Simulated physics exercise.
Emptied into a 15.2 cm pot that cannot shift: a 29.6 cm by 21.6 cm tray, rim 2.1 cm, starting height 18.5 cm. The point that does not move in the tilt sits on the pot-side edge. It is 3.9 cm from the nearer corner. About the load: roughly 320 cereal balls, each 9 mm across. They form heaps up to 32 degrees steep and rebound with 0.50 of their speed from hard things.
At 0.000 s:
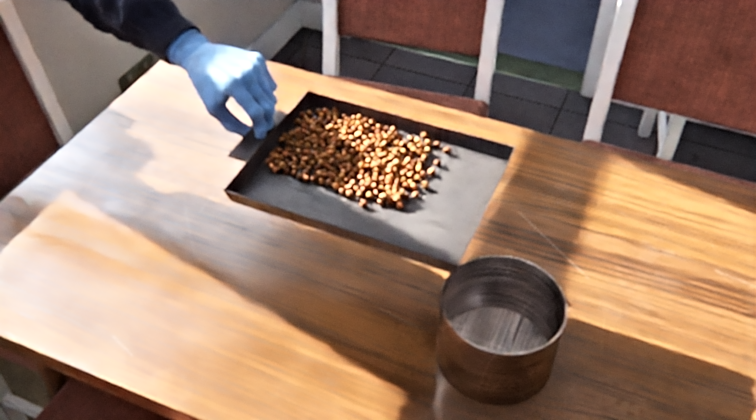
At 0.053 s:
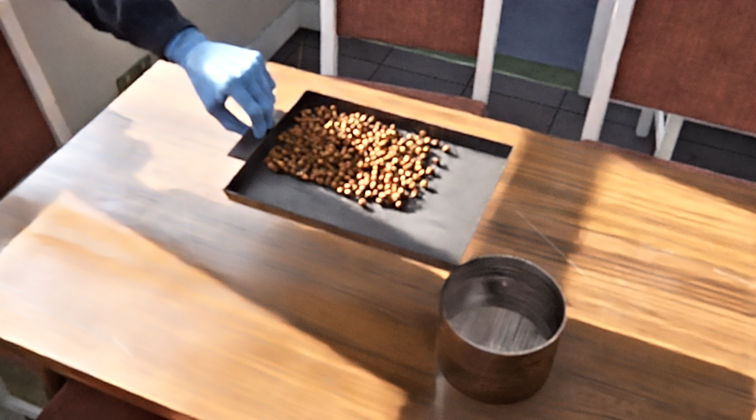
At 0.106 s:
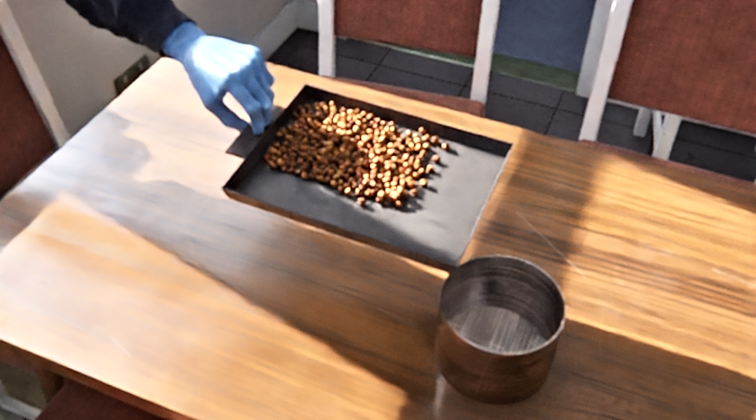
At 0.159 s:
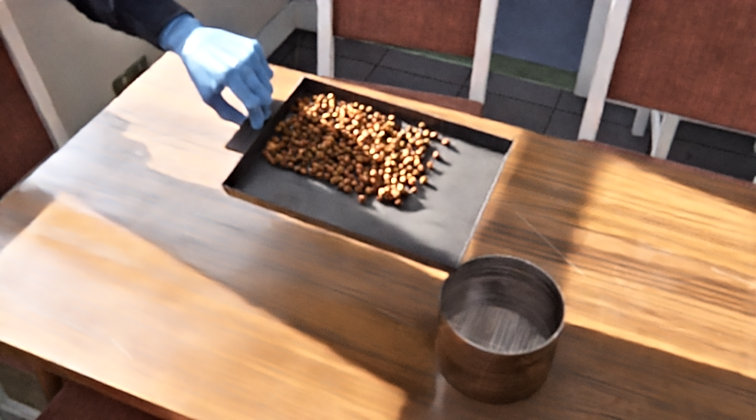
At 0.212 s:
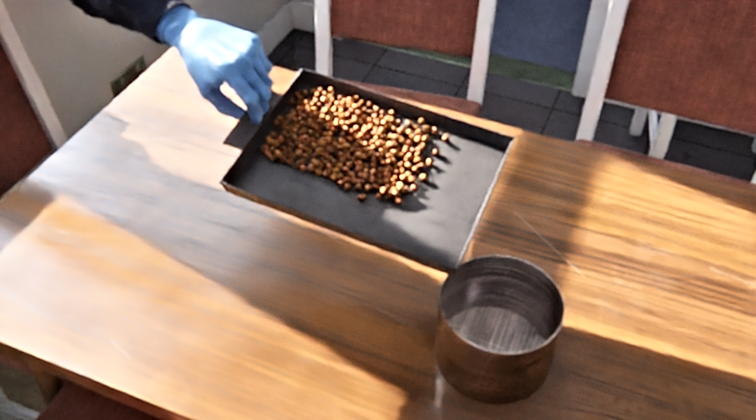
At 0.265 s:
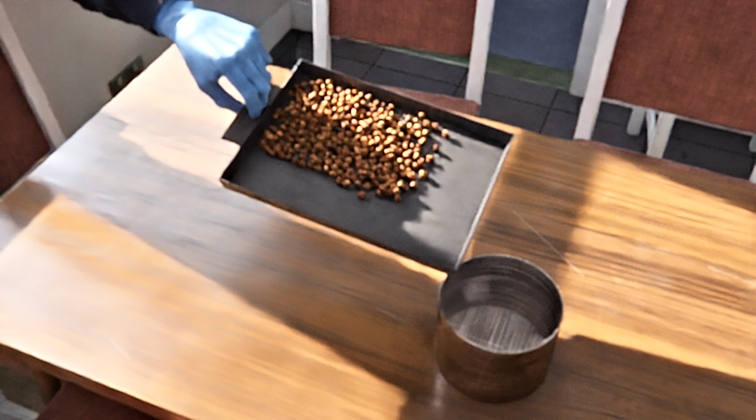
A blue-gloved hand gradually raised the left end of a dark tray on a wooden table, tilting it slightly toward a round pot while the small brown balls stayed bunched together on it.
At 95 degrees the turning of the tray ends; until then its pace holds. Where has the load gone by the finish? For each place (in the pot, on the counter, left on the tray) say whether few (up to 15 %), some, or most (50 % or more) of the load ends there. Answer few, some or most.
Pot: Some; counter: Most; tray: Few.
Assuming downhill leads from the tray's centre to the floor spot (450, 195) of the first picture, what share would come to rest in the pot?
Near 25 percent, give or take.
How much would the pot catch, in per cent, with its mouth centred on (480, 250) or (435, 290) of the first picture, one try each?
Try one: ~ 0 %; try two: ~ 55 %.
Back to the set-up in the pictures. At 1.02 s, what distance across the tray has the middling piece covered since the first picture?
14 cm.
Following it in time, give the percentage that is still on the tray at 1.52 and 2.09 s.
Sequence: 90; 20.
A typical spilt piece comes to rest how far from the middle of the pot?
14 cm.
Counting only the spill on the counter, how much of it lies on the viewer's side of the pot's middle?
Near 100 in a hundred.
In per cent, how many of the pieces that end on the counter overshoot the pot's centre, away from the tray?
Estimate: Roughly 20 per cent of the pieces.
Then, at 1.02 s, tilt 50 degrees; the tray holds 95 %, the pot 0 %.
After 1.52 s, tilt 76 degrees; the tray holds 90 %, the pot 5 %.
After 2.09 s, tilt 95 degrees; the tray holds 20 %, the pot 20 %.
In the end, at 3.1 s, pot 30 %, counter 70 %, tray 0 %.
